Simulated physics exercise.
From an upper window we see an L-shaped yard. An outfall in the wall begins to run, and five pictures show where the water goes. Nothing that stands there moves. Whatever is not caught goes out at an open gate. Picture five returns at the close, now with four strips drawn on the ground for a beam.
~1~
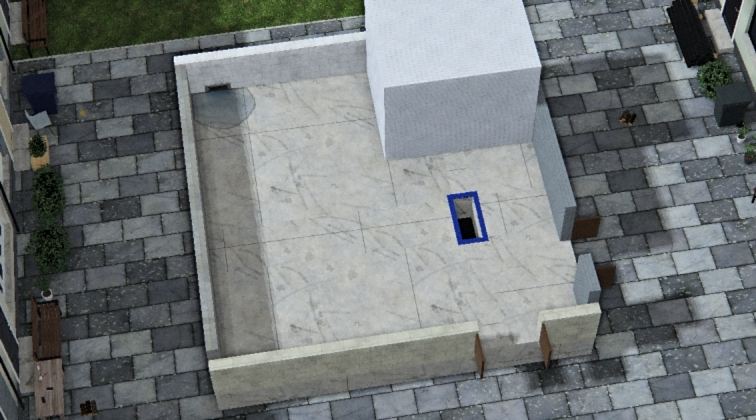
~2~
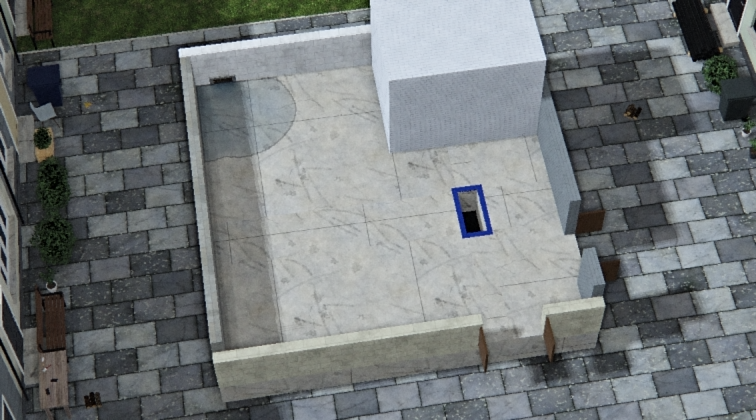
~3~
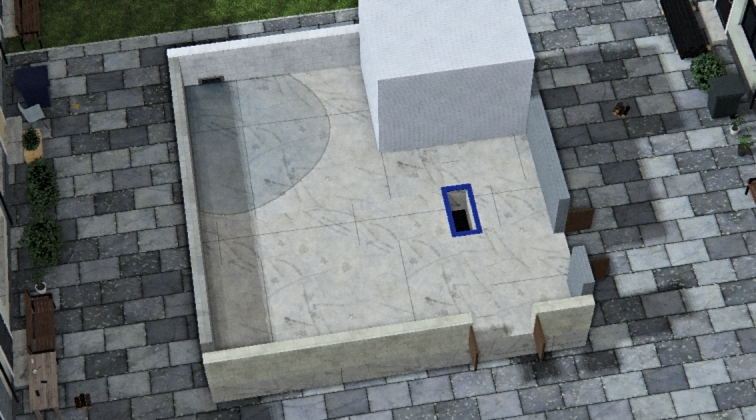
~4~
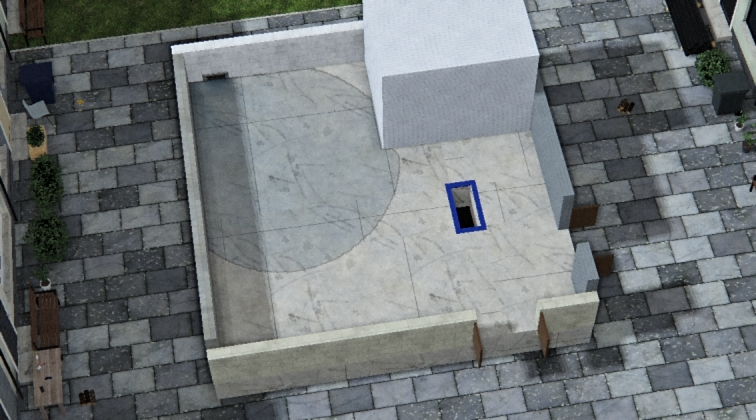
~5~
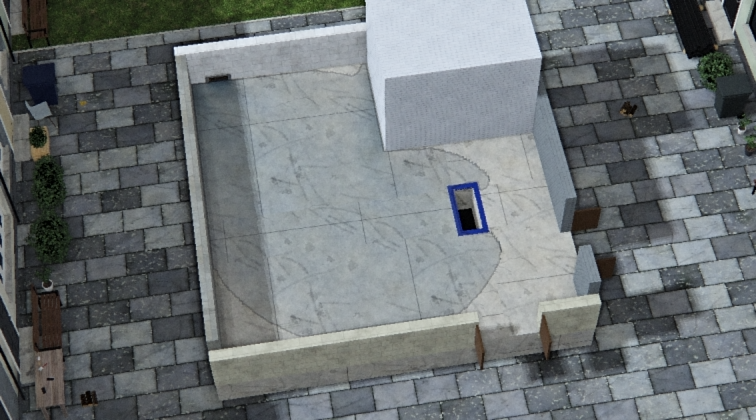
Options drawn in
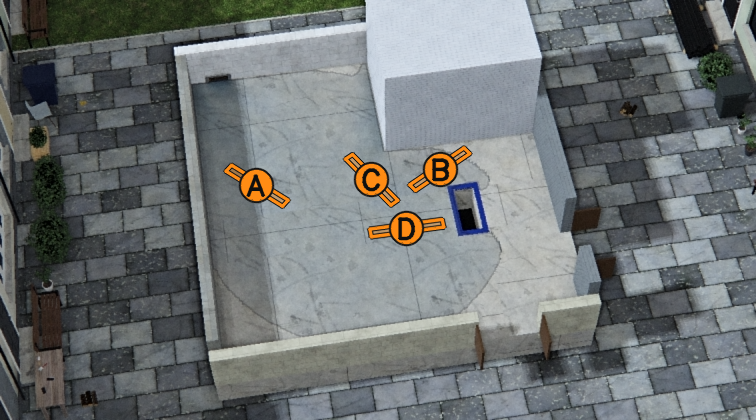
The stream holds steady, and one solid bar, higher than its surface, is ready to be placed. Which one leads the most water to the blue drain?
Choose D.
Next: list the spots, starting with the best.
D, A, C, B.
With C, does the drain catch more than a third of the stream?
No, it does not.
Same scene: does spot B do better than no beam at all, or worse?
It is worse.
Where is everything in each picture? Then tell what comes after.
In the first picture, outfall at (218, 87); blue drain at (468, 218); open gate at (506, 336); open gate at (566, 265); 3 % of the ground under water, visible out to (216, 125); blue drain still dry.
In the second picture, 9 % of the ground under water, visible out to (263, 148); blue drain still dry.
In the third picture, 21 % of the ground under water, visible out to (247, 207); blue drain still dry.
In the fourth picture, 42 % of the ground under water, visible out to (360, 240); blue drain still dry.
In the fifth picture, 71 % of the ground under water, visible out to (468, 301); blue drain taking water.
In orange, A from (228, 168) to (285, 203); B from (412, 187) to (466, 150); C from (349, 156) to (394, 202); D from (370, 232) to (442, 223).
With A, about 27 % of the stream goes into the blue drain, about 73 % out by the gates.
With B, about 12 % of the stream goes into the blue drain, about 88 % out by the gates.
With C, about 17 % of the stream goes into the blue drain, about 83 % out by the gates.
With D, about 42 % of the stream goes into the blue drain, about 58 % out by the gates.
